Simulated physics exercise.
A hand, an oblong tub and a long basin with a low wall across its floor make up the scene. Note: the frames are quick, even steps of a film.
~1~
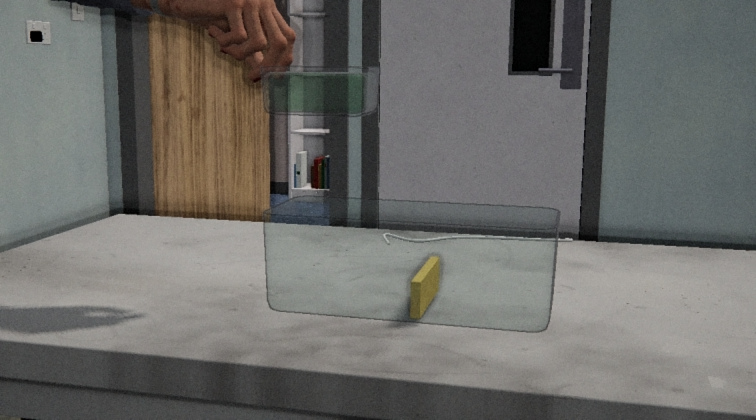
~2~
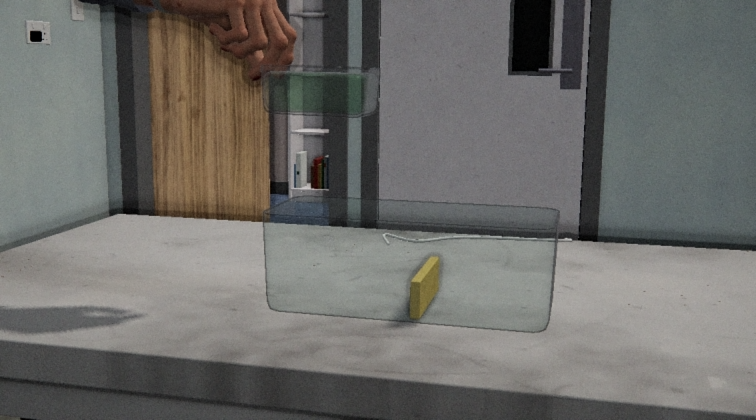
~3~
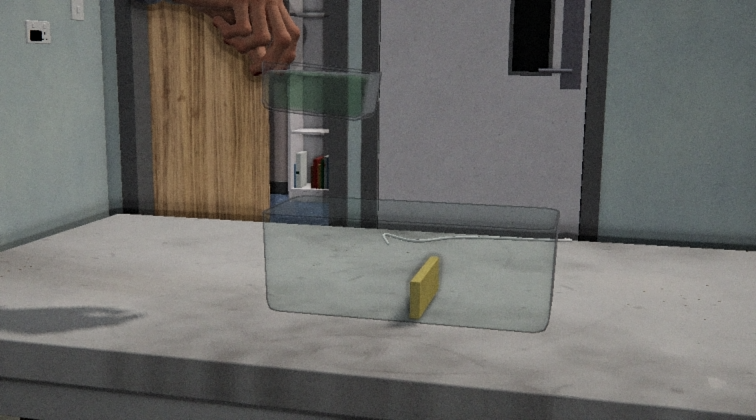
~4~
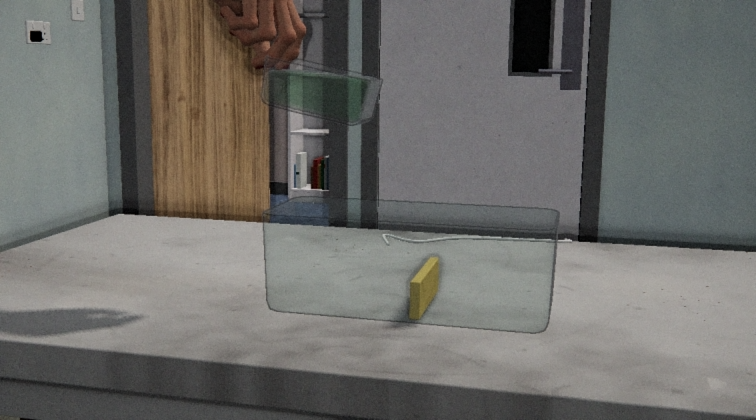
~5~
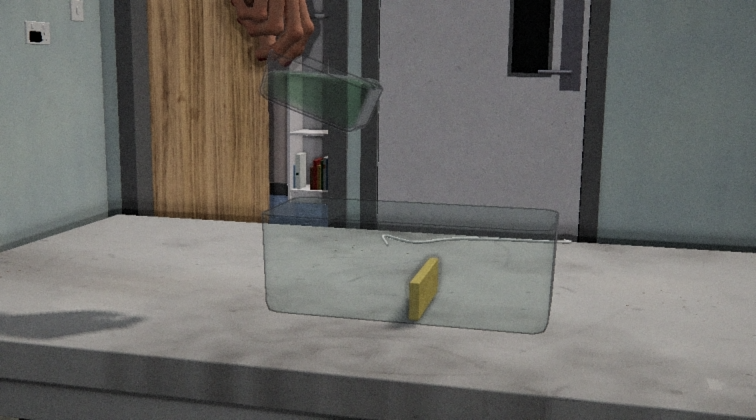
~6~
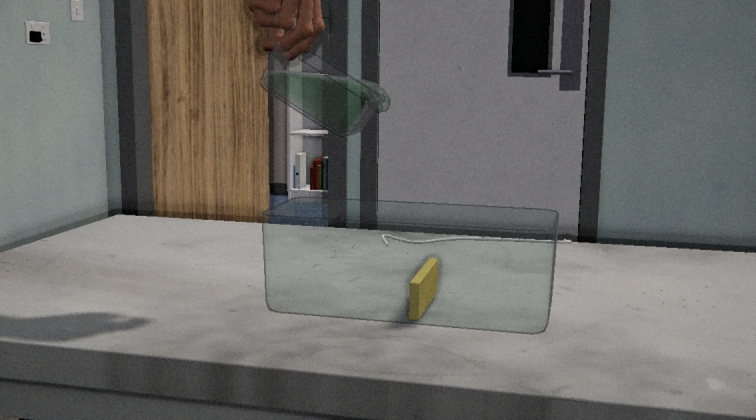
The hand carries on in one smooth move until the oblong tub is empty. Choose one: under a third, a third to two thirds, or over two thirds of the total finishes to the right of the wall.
A third to two thirds finishes to the right of the wall.
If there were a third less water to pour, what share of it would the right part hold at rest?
Around 15 percent, more or less.
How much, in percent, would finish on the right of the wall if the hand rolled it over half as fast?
Roughly 60 in a hundred.
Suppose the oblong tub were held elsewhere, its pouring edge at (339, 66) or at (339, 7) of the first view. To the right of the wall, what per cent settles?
You'd see around 5 per cent, and then around 10 per cent.
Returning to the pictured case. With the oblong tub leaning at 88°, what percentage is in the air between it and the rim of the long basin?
40 per cent.
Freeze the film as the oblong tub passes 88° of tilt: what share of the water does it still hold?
Near 15 in a hundred still remains.
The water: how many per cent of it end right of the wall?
Share approx. 50 per cent.
A moment on, the oblong tub is tipped on its side and 13 per cent is still to pour, 15 is left of the wall and 33 right of it.
Next, the oblong tub is tipped right over and 3 per cent is still to pour, 42 is left of the wall and 51 right of it.
Then the oblong tub is tipped right over and 0 per cent is still to pour, 48 is left of the wall and 51 right of it.
Later the oblong tub is tipped right over and 0 per cent is still to pour, 48 is left of the wall and 51 right of it.
In the end 48 per cent lies left of the wall, 51 right of it and 1 outside.
